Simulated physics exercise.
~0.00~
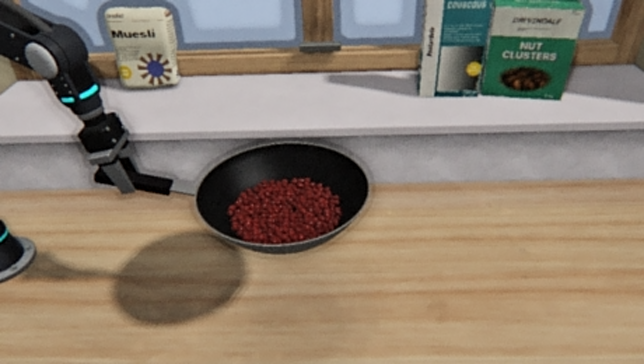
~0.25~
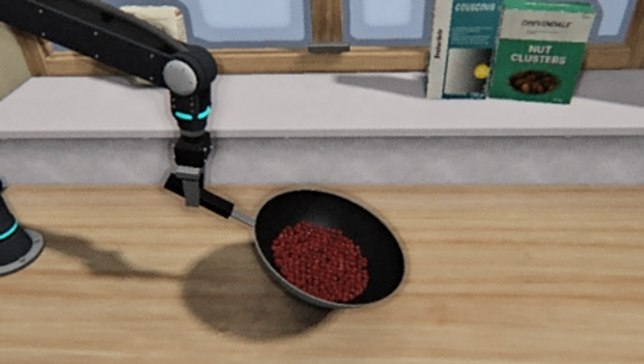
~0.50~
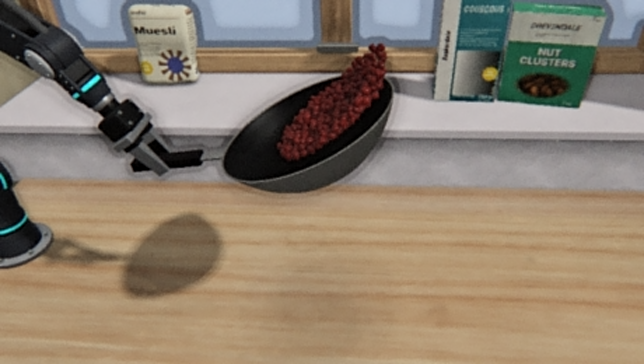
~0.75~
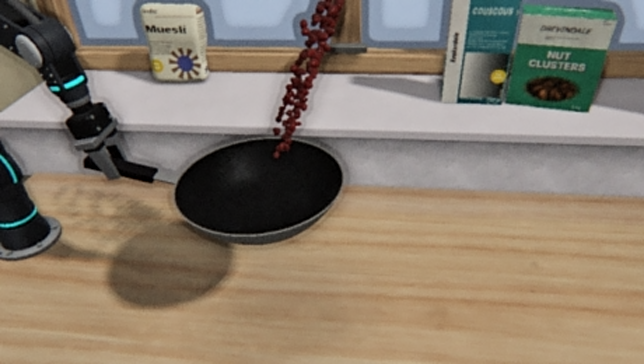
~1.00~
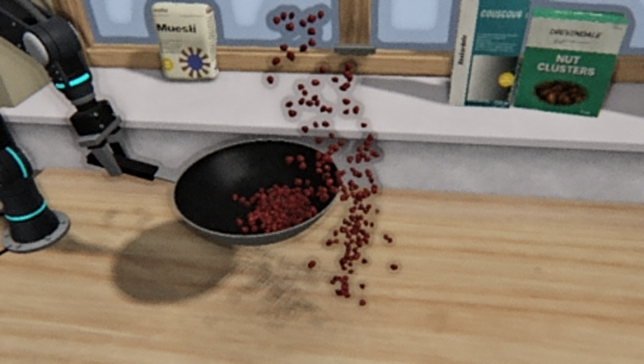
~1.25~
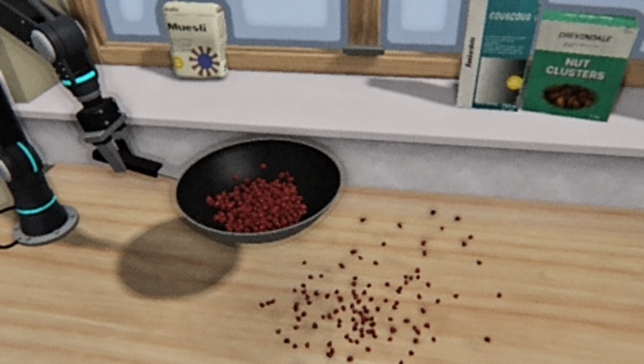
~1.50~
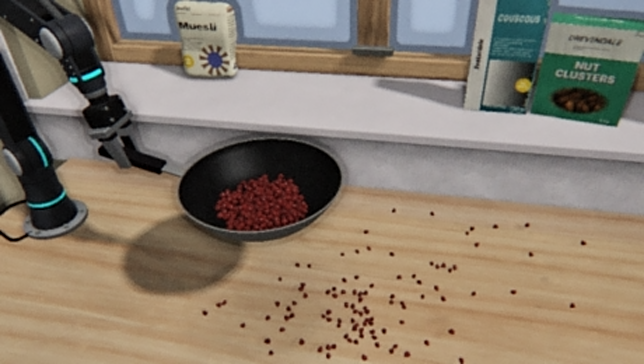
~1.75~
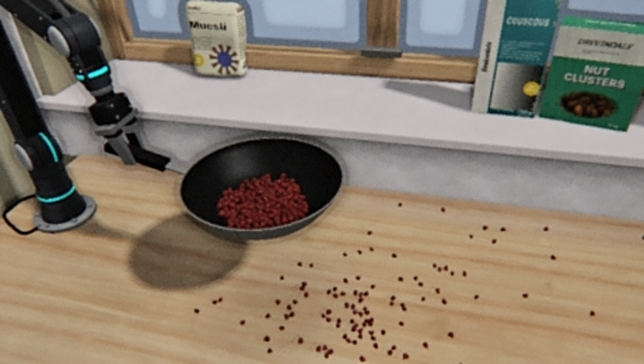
The footage shows a robot arm holding a dark wok of small red beans above a wooden counter, swinging it and tossing them high into the air. Many drop back into the levelled wok while others scatter across the counter, where they lie still.
